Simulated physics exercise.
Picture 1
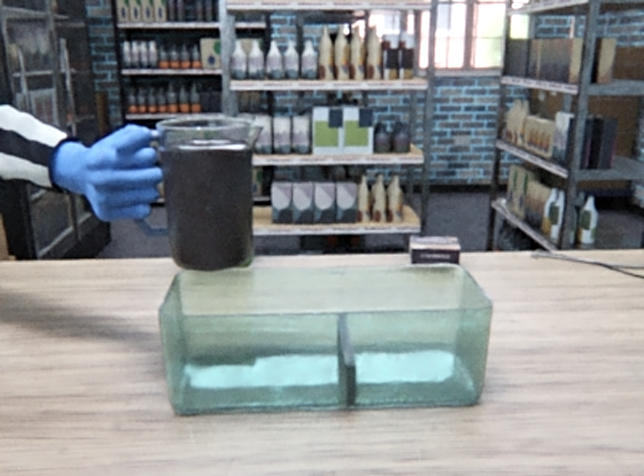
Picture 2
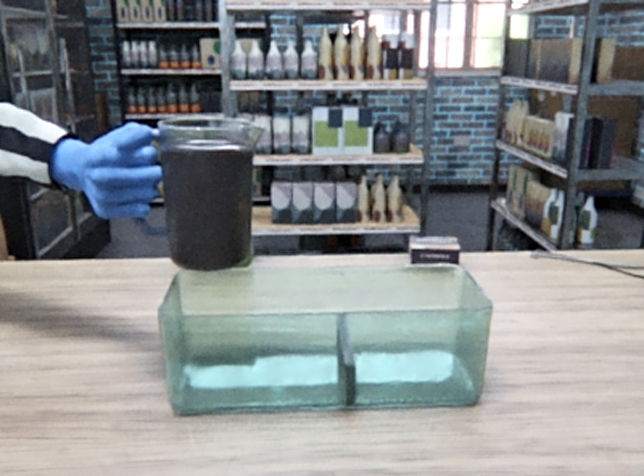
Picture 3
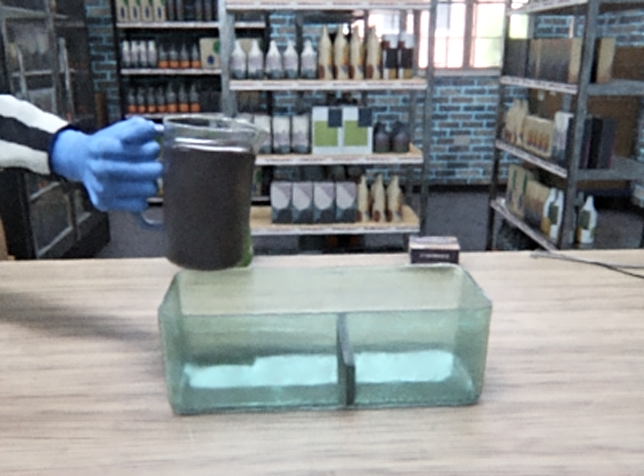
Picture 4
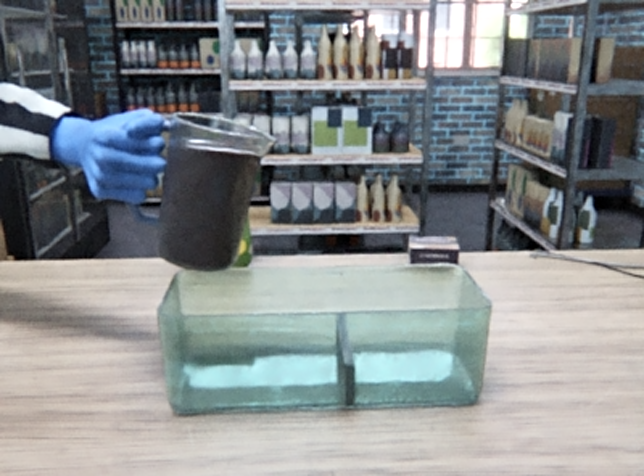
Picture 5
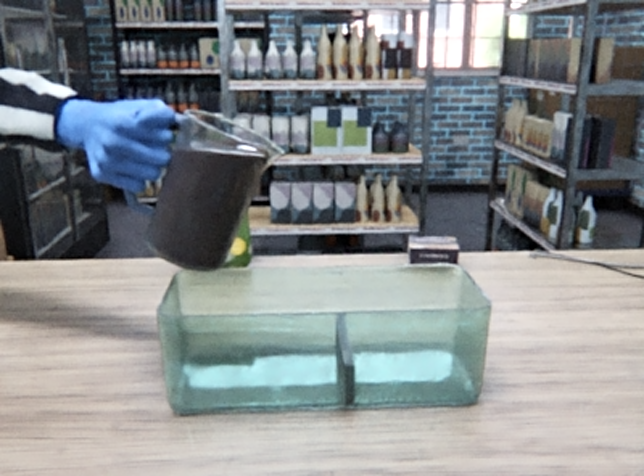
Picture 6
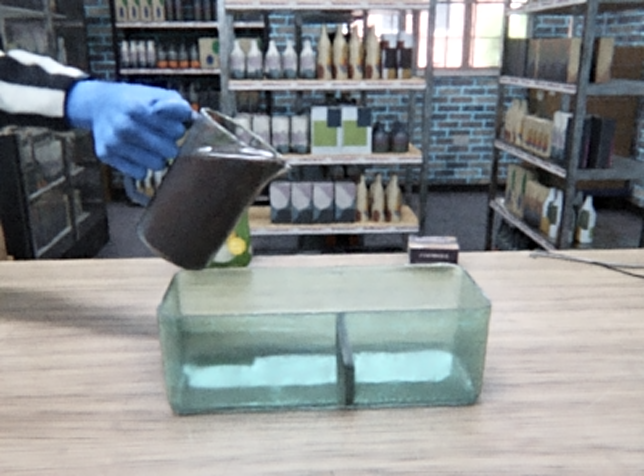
In a room lined with stocked shelves, a blue-gloved hand held a glass jug of dark coffee above a long, divided clear basin, then gradually tilted the jug to the right.
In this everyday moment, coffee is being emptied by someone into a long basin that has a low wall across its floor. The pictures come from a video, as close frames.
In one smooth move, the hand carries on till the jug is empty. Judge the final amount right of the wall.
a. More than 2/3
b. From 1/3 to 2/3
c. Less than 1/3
(c) Less than 1/3.
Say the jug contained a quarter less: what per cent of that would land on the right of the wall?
5 %.
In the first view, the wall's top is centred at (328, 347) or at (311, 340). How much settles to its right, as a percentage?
About 70 % and 90 %.
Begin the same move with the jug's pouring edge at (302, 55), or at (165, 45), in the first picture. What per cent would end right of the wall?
In turn 95 % and 10 %.
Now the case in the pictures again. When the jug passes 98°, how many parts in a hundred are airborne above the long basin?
Estimated at 15 per cent or so.
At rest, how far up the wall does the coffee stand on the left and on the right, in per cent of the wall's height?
On the left roughly 50, on the right roughly 20.
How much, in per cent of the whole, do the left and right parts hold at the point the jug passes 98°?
You'd find 5 per cent on the left and 10 per cent on the right.
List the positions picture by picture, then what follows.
The first picture shows tilt 0°; pouring edge (264, 125); surface from (165, 145) to (251, 144); the long basin's rim runs from (169, 293) to (478, 286); the wall's top is at (346, 340).
The second picture shows tilt 2°; pouring edge (266, 126); surface from (165, 144) to (251, 145).
The third picture shows tilt 6°; pouring edge (271, 131); surface from (169, 140) to (255, 147).
The fourth picture shows tilt 13°; pouring edge (277, 139); surface from (173, 143) to (260, 149).
The fifth picture shows tilt 22°; pouring edge (285, 152); surface from (170, 173) to (271, 152).
The sixth picture shows tilt 34°; pouring edge (291, 168); surface from (164, 182) to (284, 157).
A moment on, the jug is tipped on its side and 67 per cent is still to pour, 6 is left of the wall and 10 right of it.
Next, the jug is tipped right over and 21 per cent is still to pour, 50 is left of the wall and 17 right of it.
Then the jug is tipped right over and 2 per cent is still to pour, 71 is left of the wall and 22 right of it.
Later the jug is tipped right over and 0 per cent is still to pour, 75 is left of the wall and 23 right of it.
In the end 76 per cent lies left of the wall, 22 right of it and 2 outside.
